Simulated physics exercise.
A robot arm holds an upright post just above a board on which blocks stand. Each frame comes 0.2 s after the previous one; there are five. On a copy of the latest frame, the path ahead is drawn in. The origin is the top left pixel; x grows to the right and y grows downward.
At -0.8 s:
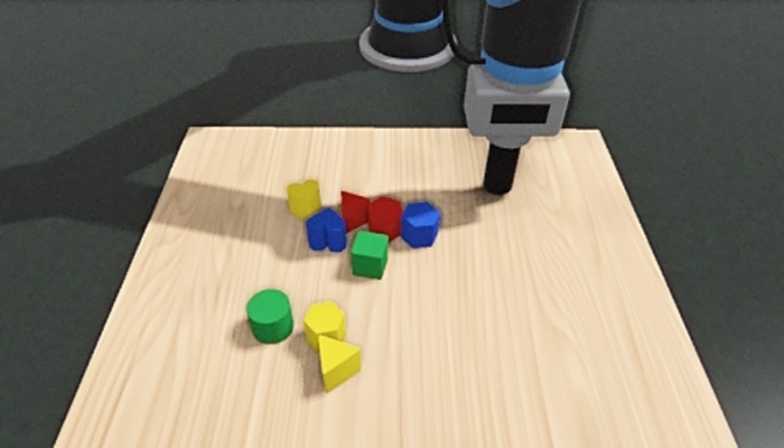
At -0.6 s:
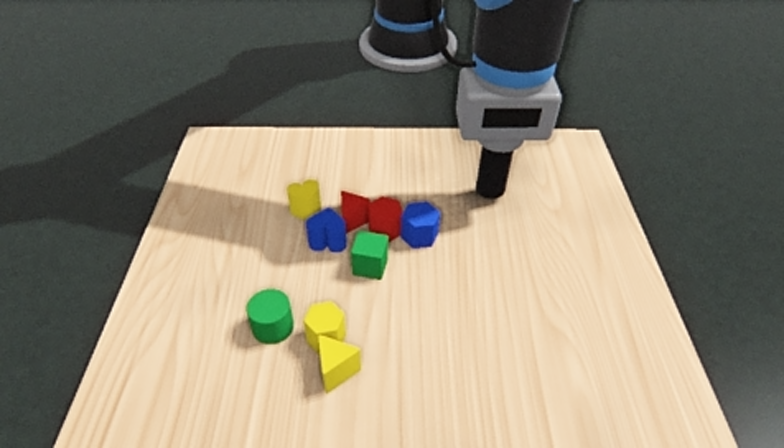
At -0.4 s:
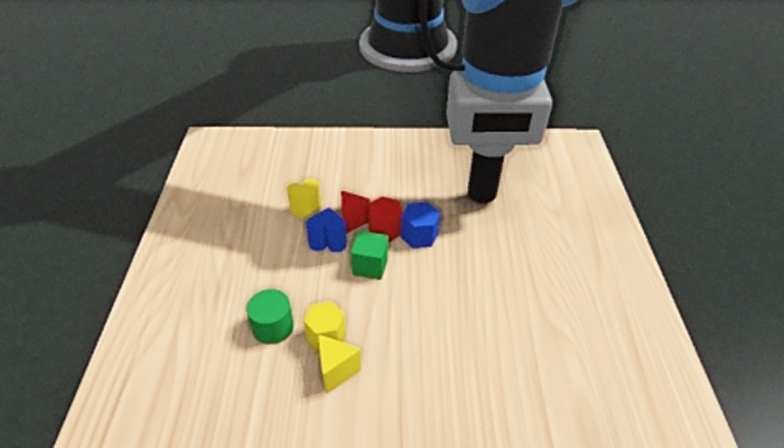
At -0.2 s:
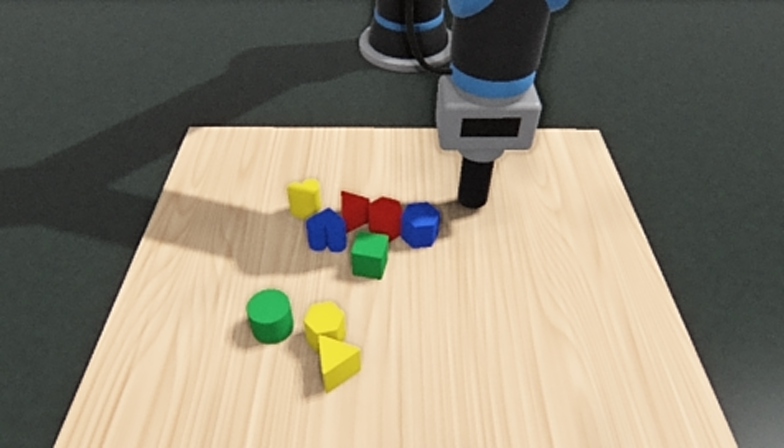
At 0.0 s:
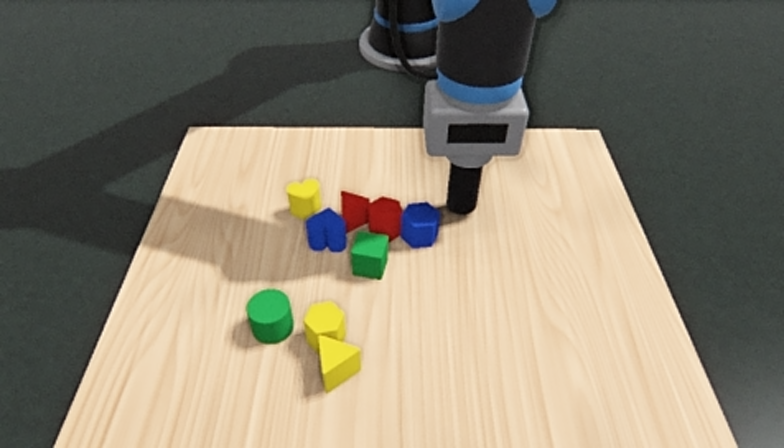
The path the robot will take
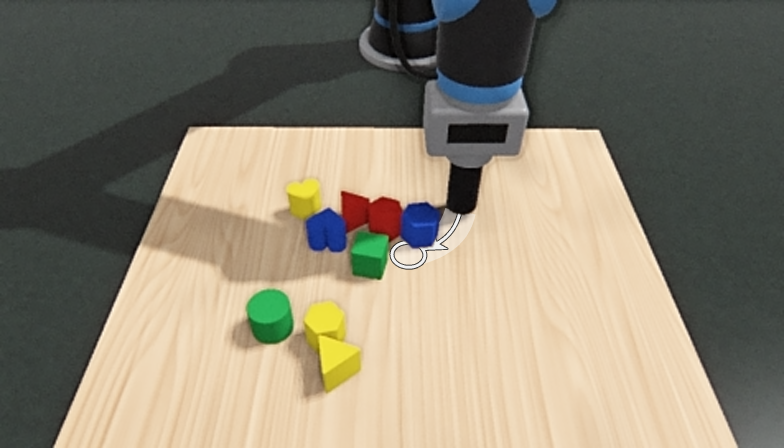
A robot arm with a black upright post reaches over a pale wooden board on a dark surface, seen from above at an angle by a still camera. Red, blue and yellow blocks and a green cube cluster left of the post, with a green cylinder and two yellow blocks nearer the viewer. The arm moves the post slowly left and slightly nearer, while the blocks stay still.
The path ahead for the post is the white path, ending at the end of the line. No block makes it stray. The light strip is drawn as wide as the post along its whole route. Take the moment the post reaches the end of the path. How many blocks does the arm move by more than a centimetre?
There will be three or more blocks displaced.
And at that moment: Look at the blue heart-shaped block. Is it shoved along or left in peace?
That block is going to be left alone.
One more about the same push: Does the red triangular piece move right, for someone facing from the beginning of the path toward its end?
Yes, I think so.
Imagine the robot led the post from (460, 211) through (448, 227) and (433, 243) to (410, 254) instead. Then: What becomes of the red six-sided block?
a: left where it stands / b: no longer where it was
It's b.
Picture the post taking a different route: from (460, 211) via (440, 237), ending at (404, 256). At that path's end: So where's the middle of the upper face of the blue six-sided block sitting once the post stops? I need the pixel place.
For the centre of its top, I'd go with (370, 233).
Path on the board, from (460, 211) via (452, 230) and (434, 245), ending at (408, 255).
What follows on the original path. Halfway along, post (445, 231); red six-sided block (379, 207), turned 15° clockwise; blue six-sided block (412, 219), turned 15° clockwise.
At the end, post (409, 248); blue heart-shaped block in place; red triangular piece (344, 192), turned 15° anticlockwise; green square block (360, 252), turned 15° clockwise; red six-sided block (364, 204), turned 60° clockwise; blue six-sided block (375, 227), turned 45° clockwise.
